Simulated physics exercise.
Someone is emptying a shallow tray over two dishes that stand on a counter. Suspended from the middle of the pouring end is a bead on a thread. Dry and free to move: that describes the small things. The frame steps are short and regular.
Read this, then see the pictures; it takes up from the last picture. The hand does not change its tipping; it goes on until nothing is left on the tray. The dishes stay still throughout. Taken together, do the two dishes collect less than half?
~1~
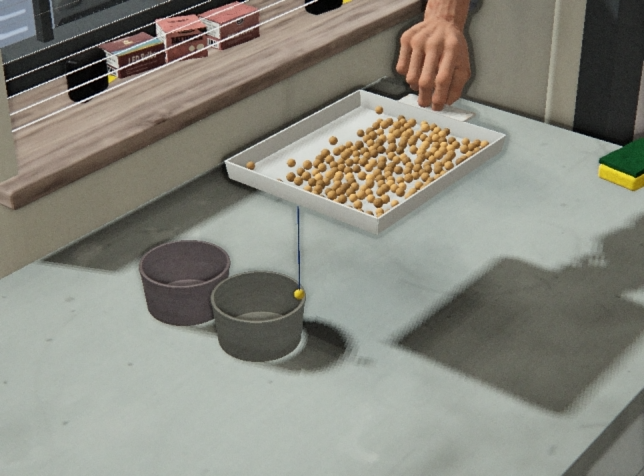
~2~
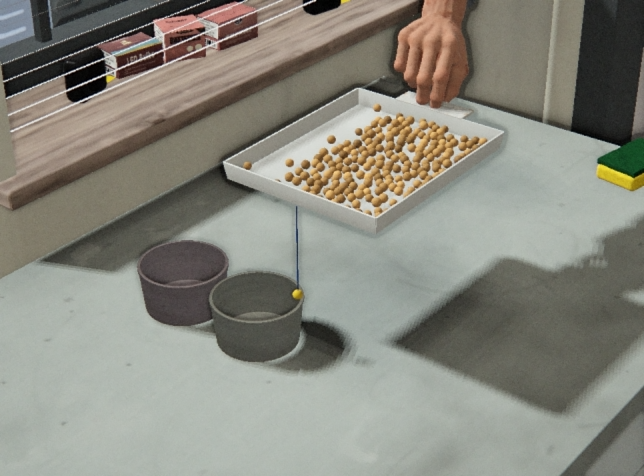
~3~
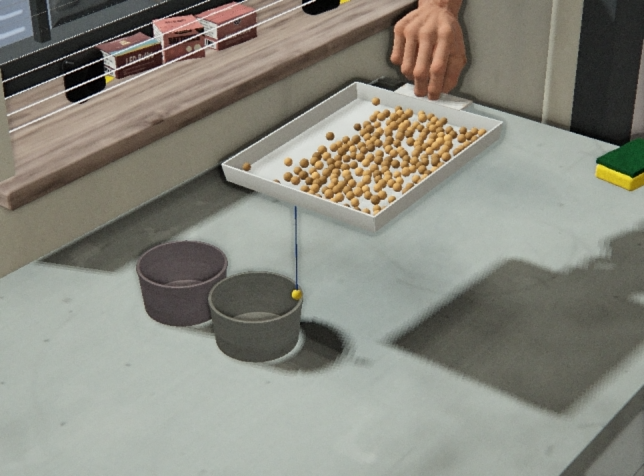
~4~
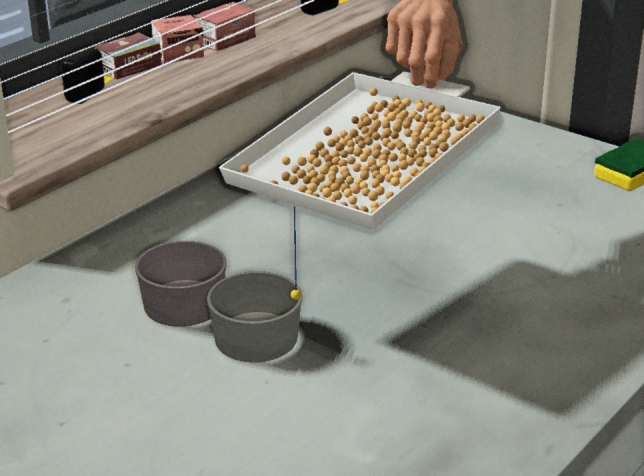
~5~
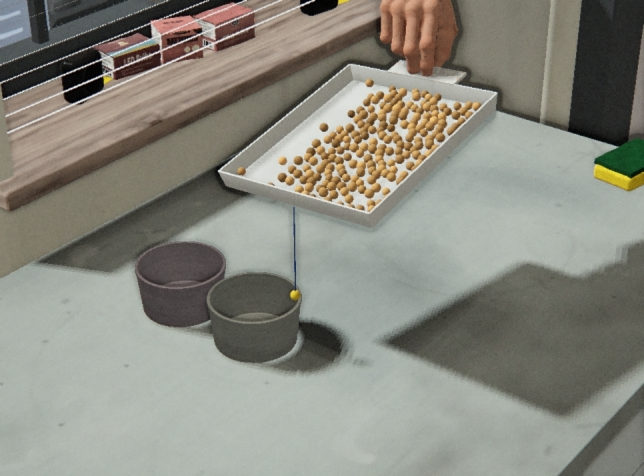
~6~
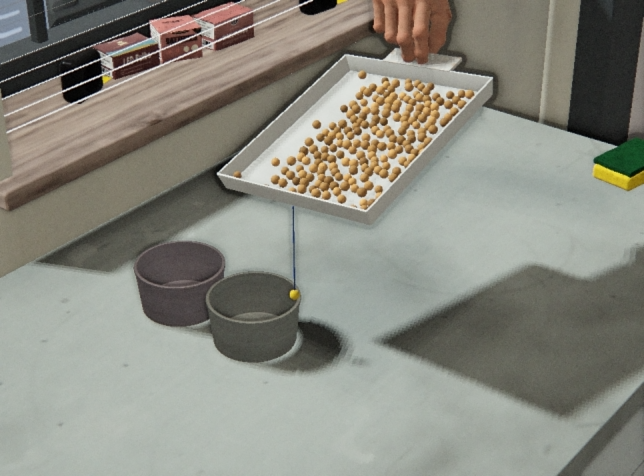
Well, most of the load lands in the dishes, as it turns out.
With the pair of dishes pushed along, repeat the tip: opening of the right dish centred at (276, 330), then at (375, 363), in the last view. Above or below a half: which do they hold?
Catch, run one: Past the halfway mark; run two: Below the halfway mark.
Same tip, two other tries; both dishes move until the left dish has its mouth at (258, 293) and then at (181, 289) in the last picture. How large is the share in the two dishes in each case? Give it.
First placement: Some 60 %; second placement: Some 60 %.
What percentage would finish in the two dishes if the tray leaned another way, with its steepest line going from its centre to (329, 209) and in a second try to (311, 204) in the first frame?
Around 0 per cent first, around 10 per cent next.
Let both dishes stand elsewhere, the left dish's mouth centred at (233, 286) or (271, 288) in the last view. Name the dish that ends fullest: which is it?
The left of the pair the first time, the left of the pair the second.
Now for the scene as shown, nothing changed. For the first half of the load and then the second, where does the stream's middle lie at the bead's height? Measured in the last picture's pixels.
The opening half passes (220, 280), the closing half (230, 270).
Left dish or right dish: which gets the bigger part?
The one you want is the right of the two.
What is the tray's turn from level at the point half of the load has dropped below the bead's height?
Angle reached: About 95°.
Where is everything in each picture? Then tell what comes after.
In the first picture, corners of the pouring end at (229, 161) and (377, 217), level; middle of the load at (382, 166), round wooden beads; left dish at (155, 298); right dish at (229, 333); bead on its thread at (300, 294).
In the second picture, corners of the pouring end at (227, 162) and (375, 216), level; middle of the load at (380, 165).
In the third picture, corners of the pouring end at (226, 164) and (374, 215), tipped barely, lowest at the left corner; middle of the load at (379, 161).
In the fourth picture, corners of the pouring end at (224, 167) and (371, 213), tipped a little, lowest at the left corner; middle of the load at (376, 154).
In the fifth picture, corners of the pouring end at (222, 170) and (369, 211), tipped a little, lowest at the left corner; middle of the load at (373, 149).
In the sixth picture, corners of the pouring end at (221, 173) and (366, 209), tipped clearly, lowest at the left corner; middle of the load at (365, 145), nearly all on the move; left dish at (150, 299); right dish at (224, 334).
Soon after the last picture, tray tipped steeply; nearly all on the tray; a stray few in the left dish; a stray few outside both; a stray few in the air.
A little later, tray tipped right over; about a third on the tray; about a third in the right dish; a small part in the left dish; a small part outside both; about a quarter in the air.
Later still, tray tipped past a quarter turn; about two thirds in the right dish; about a quarter in the left dish; about a quarter outside both.
By the end, tray tipped past a quarter turn; about two thirds in the right dish; about a quarter in the left dish; about a quarter outside both.
